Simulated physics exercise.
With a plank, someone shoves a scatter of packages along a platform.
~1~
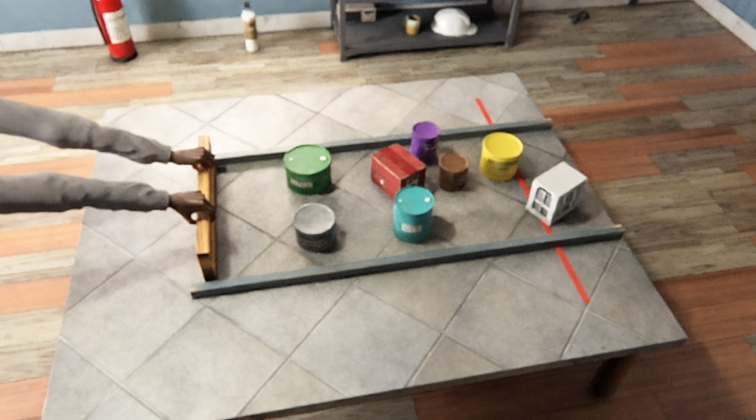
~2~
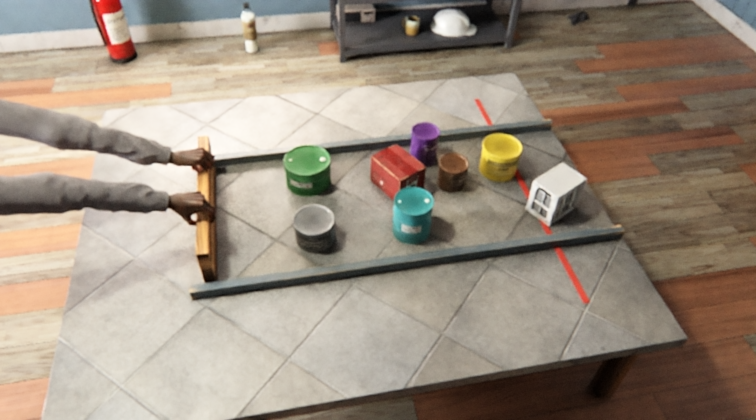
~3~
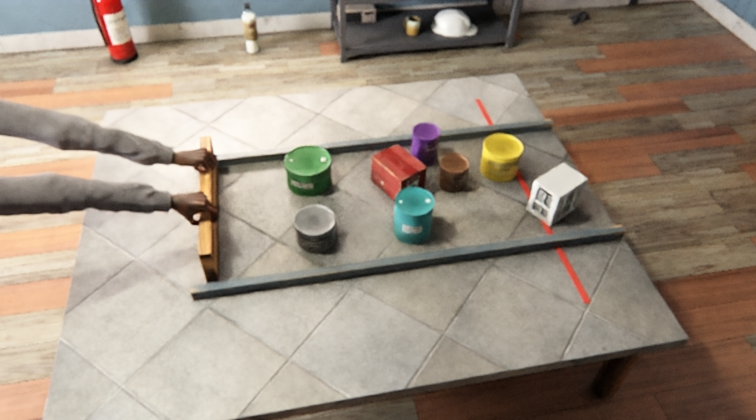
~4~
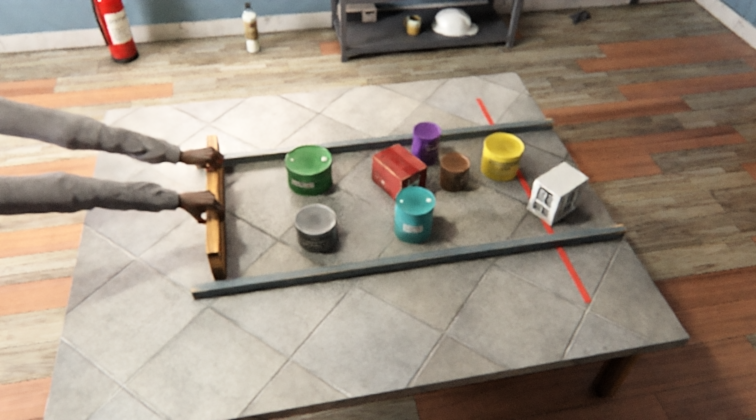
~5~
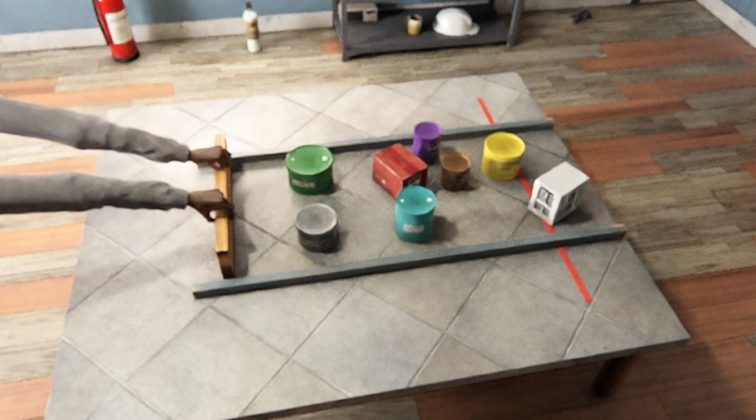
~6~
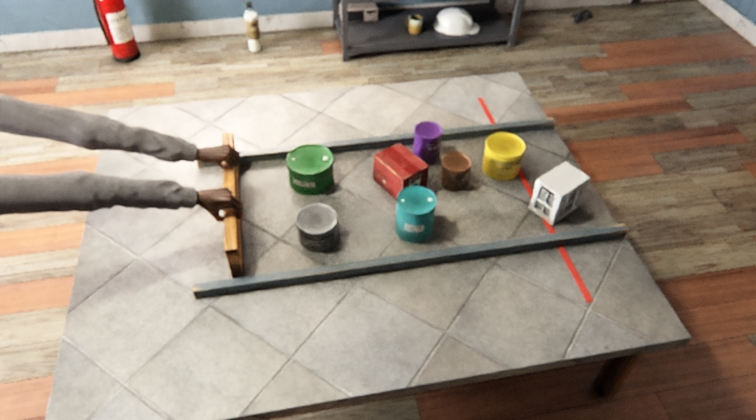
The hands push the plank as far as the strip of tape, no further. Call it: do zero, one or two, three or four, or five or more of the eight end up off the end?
One or two end up off it.
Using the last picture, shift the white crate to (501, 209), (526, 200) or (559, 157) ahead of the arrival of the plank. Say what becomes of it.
At the three spots, the white crate tips over, tips over and tips over.
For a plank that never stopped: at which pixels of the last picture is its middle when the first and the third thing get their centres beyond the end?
Roughly (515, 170) for the earlier crossing, roughly (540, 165) for the later one.
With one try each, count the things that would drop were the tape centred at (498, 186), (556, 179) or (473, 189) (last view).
0, 5, 0.
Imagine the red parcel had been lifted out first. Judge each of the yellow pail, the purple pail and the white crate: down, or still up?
The yellow pail remains in place while the purple pail remains in place, and the white crate falls away.
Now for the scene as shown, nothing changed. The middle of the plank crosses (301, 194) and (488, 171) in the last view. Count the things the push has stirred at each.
Tally at point one: 2; at point two: 8.
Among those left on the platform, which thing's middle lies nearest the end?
Nearest at the end: The yellow pail.
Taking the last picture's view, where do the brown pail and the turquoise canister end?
They finish at roughly (581, 183) and (601, 205) respectively.
Soon after, none off yet; white crate at rest near (559, 193); yellow pail at rest near (503, 157); brown pail at rest near (455, 172).
After that, none off yet; white crate at rest near (559, 193); yellow pail at rest near (503, 157); brown pail displaced about its own width near (483, 178).
And then, none off yet; white crate displaced a little near (568, 190); yellow pail displaced about its own width near (525, 152); brown pail displaced well along near (530, 190).
In the end, the number that fall off is one or two; gone, white crate.
